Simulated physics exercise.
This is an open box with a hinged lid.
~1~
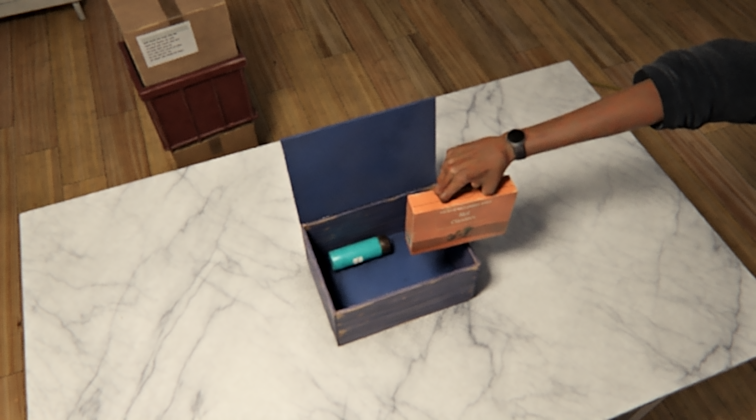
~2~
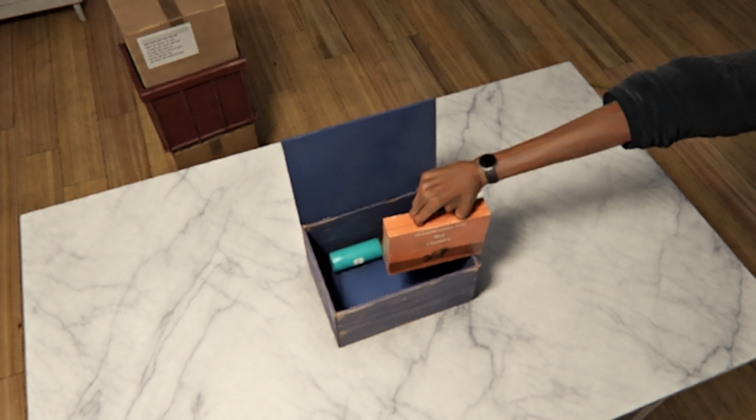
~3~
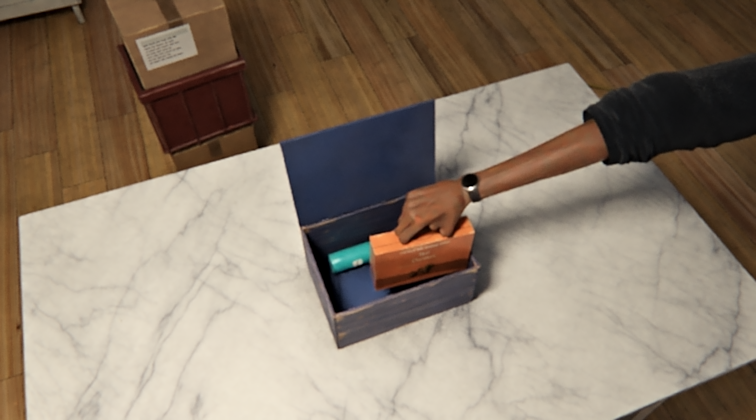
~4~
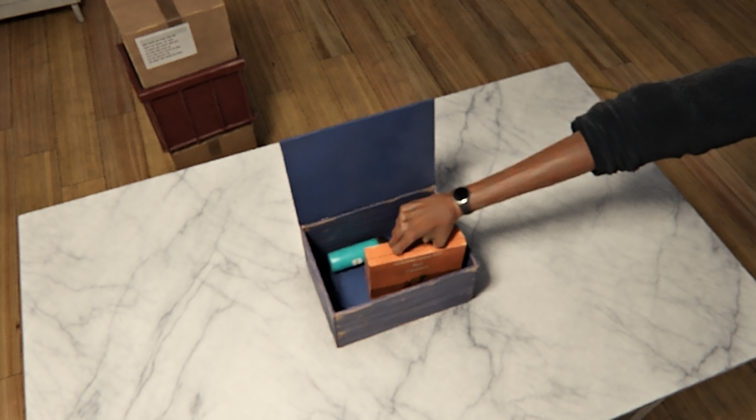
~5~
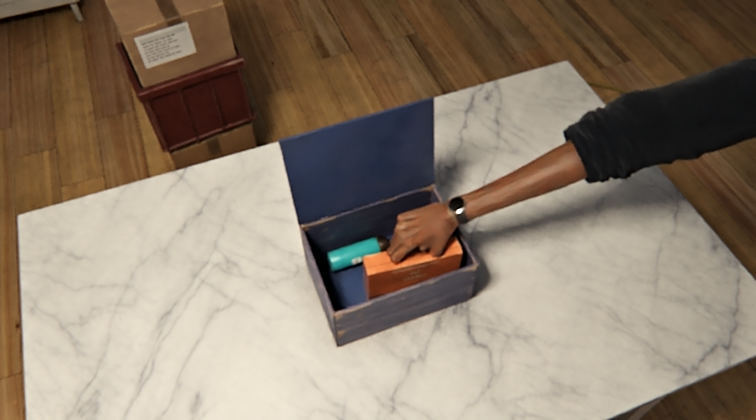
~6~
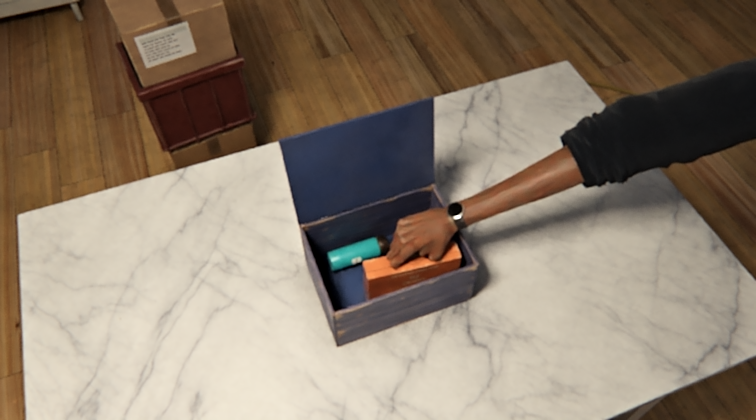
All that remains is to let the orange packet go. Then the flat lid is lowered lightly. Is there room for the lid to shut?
Outcome: The lid sits on the rim.
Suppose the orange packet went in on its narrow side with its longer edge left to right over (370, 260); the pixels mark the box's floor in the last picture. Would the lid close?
Then it closes.
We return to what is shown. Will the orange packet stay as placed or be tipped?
The orange packet stays as placed.
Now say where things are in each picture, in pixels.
The first frame shows coming down; orange packet (459, 216); turquoise shaker (360, 252).
The second frame shows coming down; orange packet (435, 237); turquoise shaker (360, 254).
The third frame shows coming down; orange packet (420, 254); turquoise shaker (359, 255).
The fourth frame shows coming down; orange packet (414, 264); turquoise shaker (359, 254).
The fifth frame shows coming down; orange packet (412, 272); turquoise shaker (358, 253).
The sixth frame shows put in, still held; orange packet (411, 277); turquoise shaker (358, 253).
Then, 1.30 s on from there, lid 78° above the rim.
Then, 1.70 s on from there, lid 50° above the rim.
Then, 2.10 s on from there, lid 10° above the rim.
In the end, lid shut; both unmoved. At the end, from the last picture's camera, orange packet near (411, 277).
